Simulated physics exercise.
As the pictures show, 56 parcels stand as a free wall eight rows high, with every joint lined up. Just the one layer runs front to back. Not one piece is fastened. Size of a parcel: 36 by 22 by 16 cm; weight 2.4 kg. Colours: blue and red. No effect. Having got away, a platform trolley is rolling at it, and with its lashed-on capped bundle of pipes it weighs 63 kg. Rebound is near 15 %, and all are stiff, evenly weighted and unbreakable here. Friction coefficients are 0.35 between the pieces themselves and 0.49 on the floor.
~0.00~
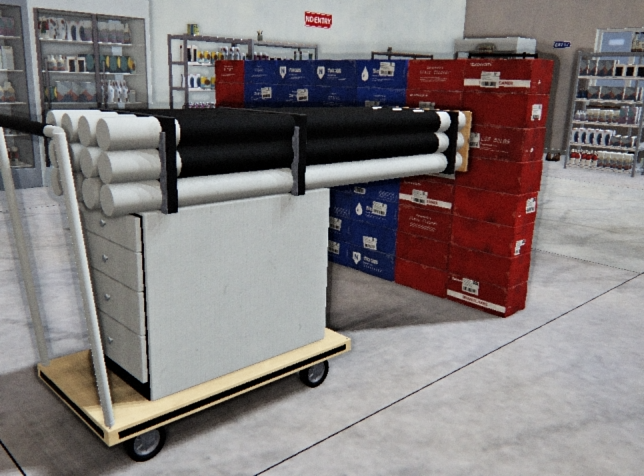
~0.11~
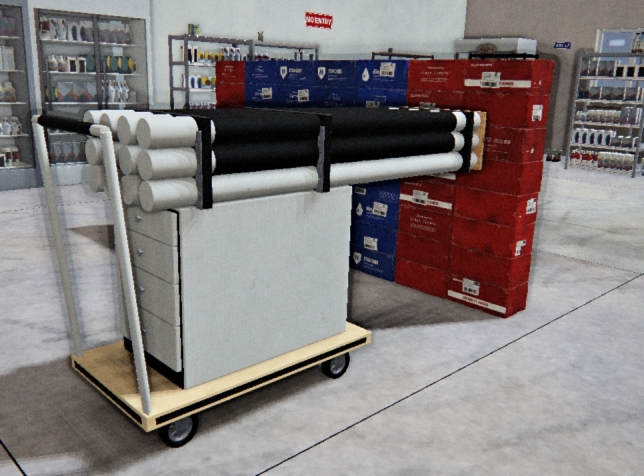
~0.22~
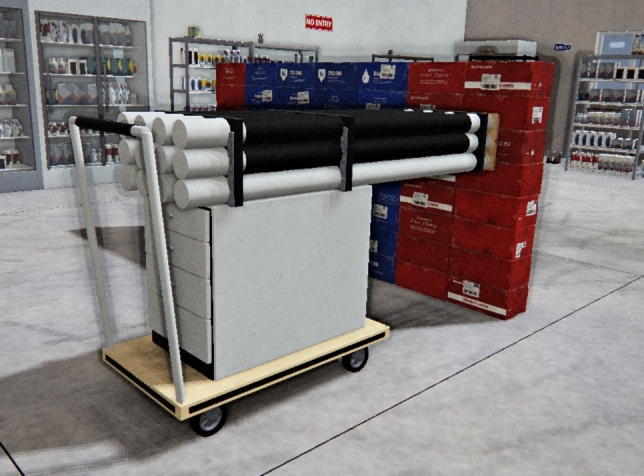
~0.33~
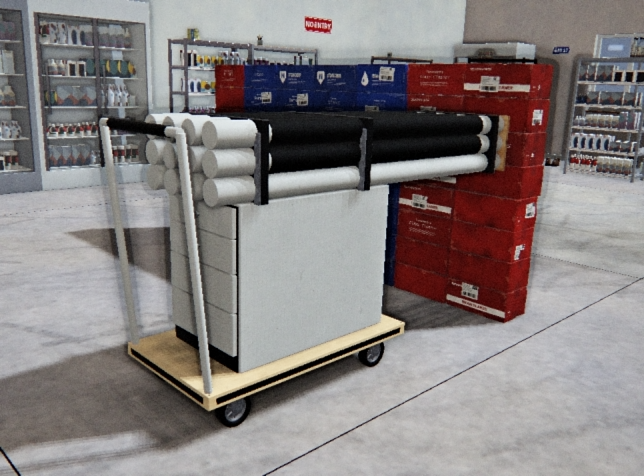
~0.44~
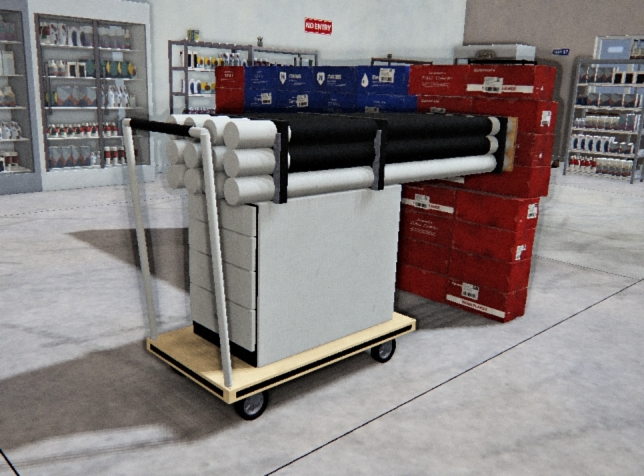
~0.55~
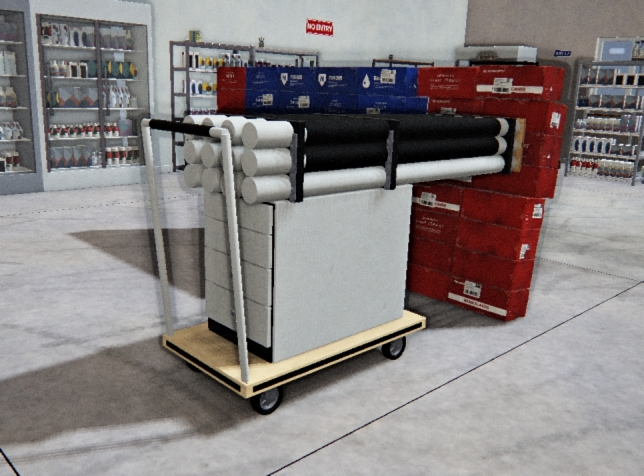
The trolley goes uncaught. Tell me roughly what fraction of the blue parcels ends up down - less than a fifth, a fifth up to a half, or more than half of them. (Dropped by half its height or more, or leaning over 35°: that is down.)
I predict a down count smaller than a fifth.
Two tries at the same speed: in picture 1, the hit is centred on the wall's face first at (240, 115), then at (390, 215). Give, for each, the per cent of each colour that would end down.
For red it's 30 then 30 per cent, for blue 20 then 20 per cent.
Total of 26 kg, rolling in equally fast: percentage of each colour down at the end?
In that case red comes to 70 and blue to 0 percent.
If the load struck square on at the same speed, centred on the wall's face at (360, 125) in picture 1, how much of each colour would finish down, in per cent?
Then red ends 0 per cent down and blue 50 per cent.
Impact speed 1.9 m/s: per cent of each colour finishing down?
Share down, in per cent: Red 30, blue 0.
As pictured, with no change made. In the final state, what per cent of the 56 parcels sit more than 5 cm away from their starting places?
It comes to 30 percent.
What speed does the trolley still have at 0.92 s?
0.5 m/s.
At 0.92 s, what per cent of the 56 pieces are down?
5 %.
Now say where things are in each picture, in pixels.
In the first picture (pixels give the middle of a visible side), load (463, 131) 32 cm short of the wall; top blue parcel (294, 72); top red parcel (496, 76); none has stirred.
The second picture shows load (478, 130) 21 cm short of the wall; top blue parcel (295, 73).
The third picture shows load (491, 131) 9 cm short of the wall; top blue parcel (295, 75).
The fourth picture shows load (502, 133) 16 mm into the wall's line; top blue parcel (294, 77); movement in 6 of them.
The fifth picture shows load (511, 134) 10 cm into the wall's line; top blue parcel (294, 78); top red parcel (499, 81) 30 mm from its place; movement in 12 of them.
The sixth picture shows load (519, 135) 16 cm into the wall's line; top blue parcel (296, 79); top red parcel (509, 82) 10 cm from its place; movement in 16 of them.
After 0.92 s, load 36 cm past the wall's line, still rolling; none of the 32 blue parcels down (3 of 56 in all colours); top blue parcel unmoved; top red parcel 18° from how it stood, 50 mm lower.
After 1.28 s, load 52 cm past the wall's line, still rolling; none of the 32 blue parcels down (16 of 56 in all colours); top blue parcel unmoved; top red parcel 36° from how it stood, 60 cm lower.
In the end (2.4 s), load 85 cm past the wall's line, still rolling; none of the 32 blue parcels down (16 of 56 in all colours); top blue parcel unmoved; top red parcel 1.13 m lower. That is 0 per cent. From the last view, middles, top blue parcel near (308, 80).
